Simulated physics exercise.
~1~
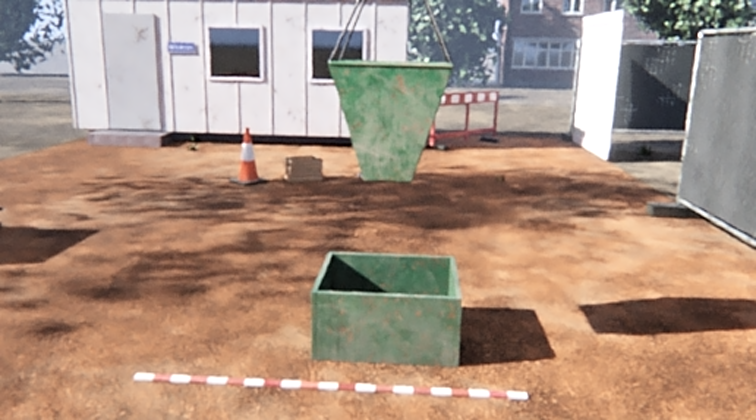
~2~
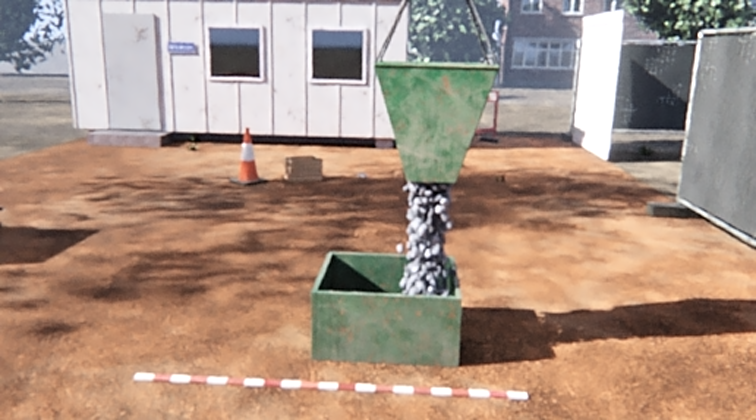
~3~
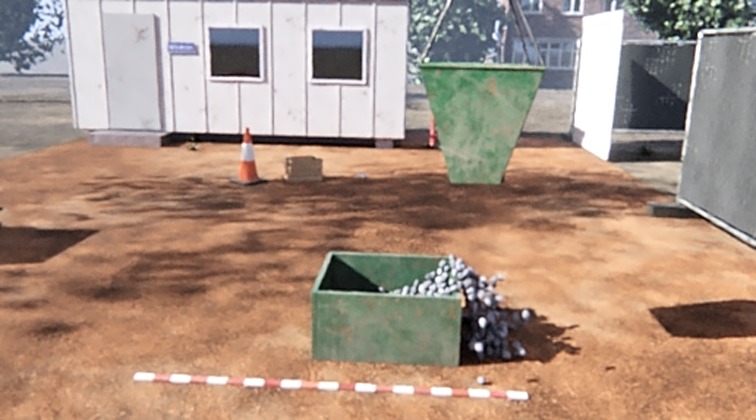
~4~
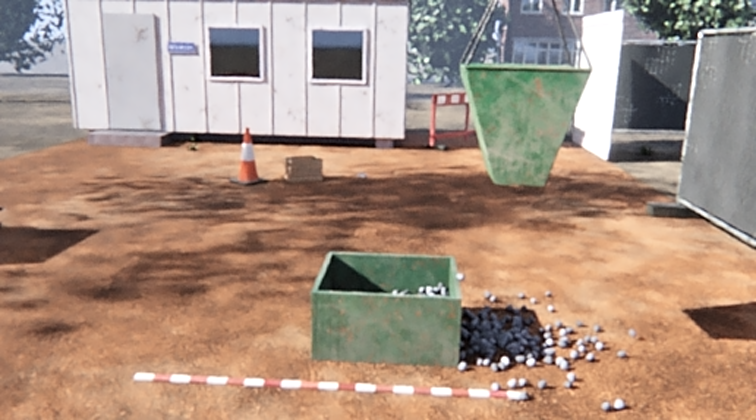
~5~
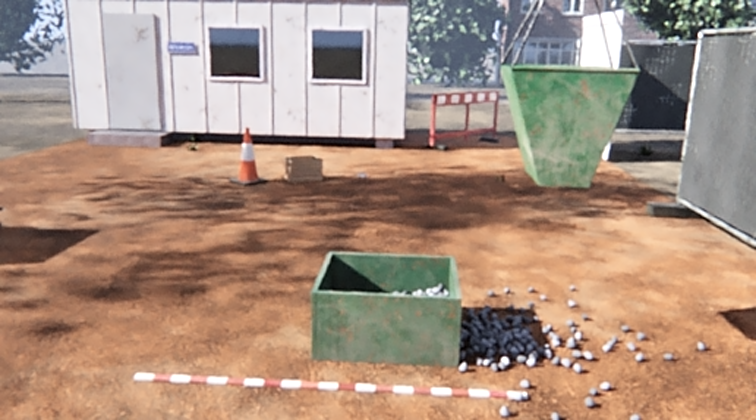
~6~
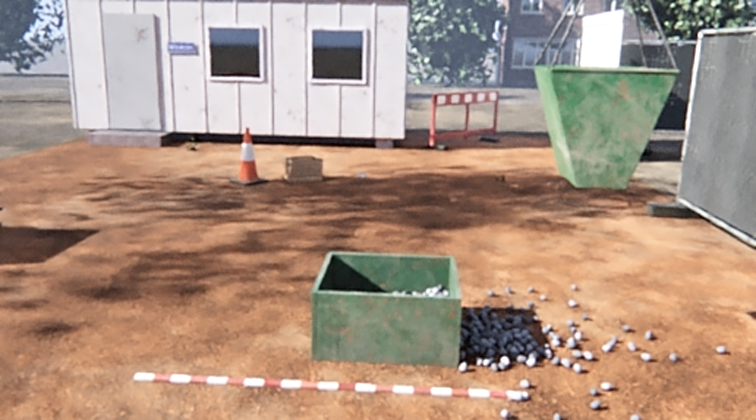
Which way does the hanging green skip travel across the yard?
It travels to the right, passing over the bin and carrying on beyond it.
